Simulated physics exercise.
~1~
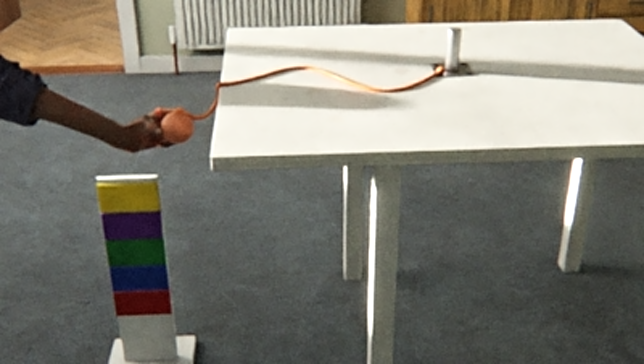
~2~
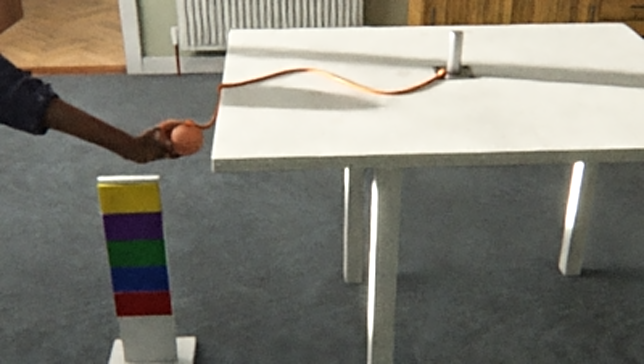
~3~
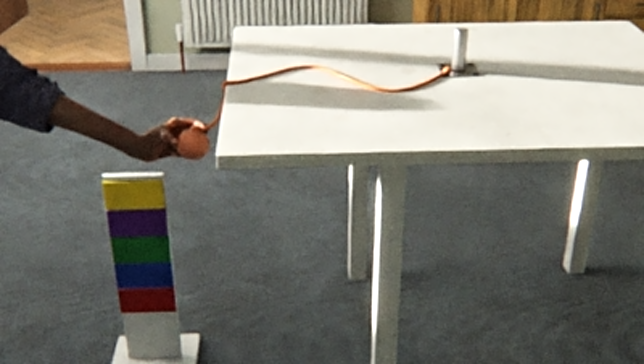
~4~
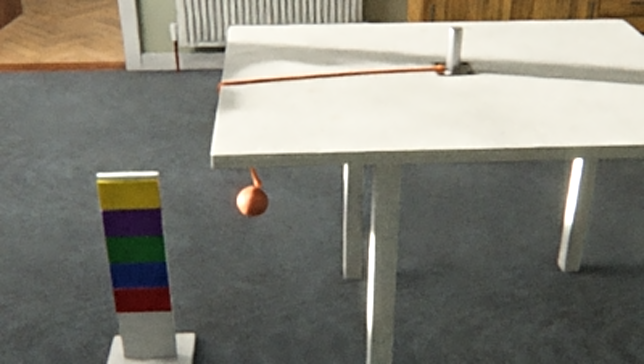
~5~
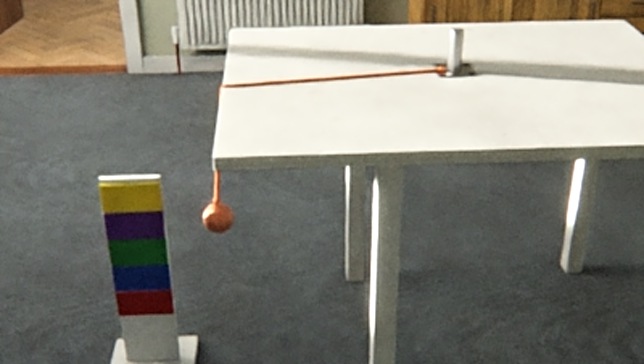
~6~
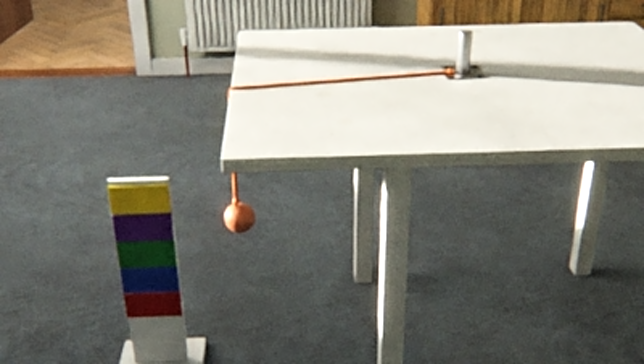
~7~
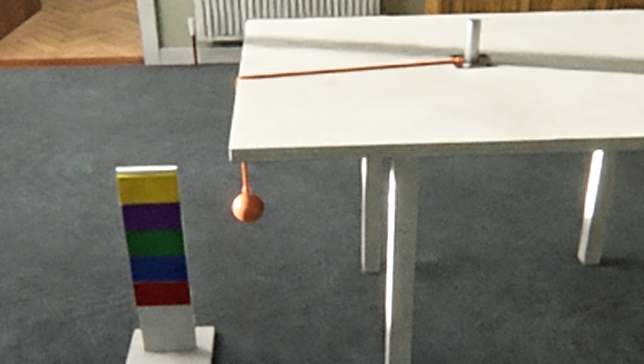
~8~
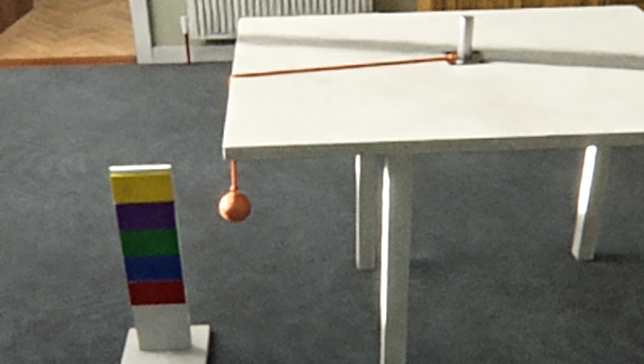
A hand held an orange ball, tied by a cord to a post on a white table, just beyond the table's left edge, then let it go. The ball dropped, swung slightly under the edge, and ended up hanging level with the purple band.
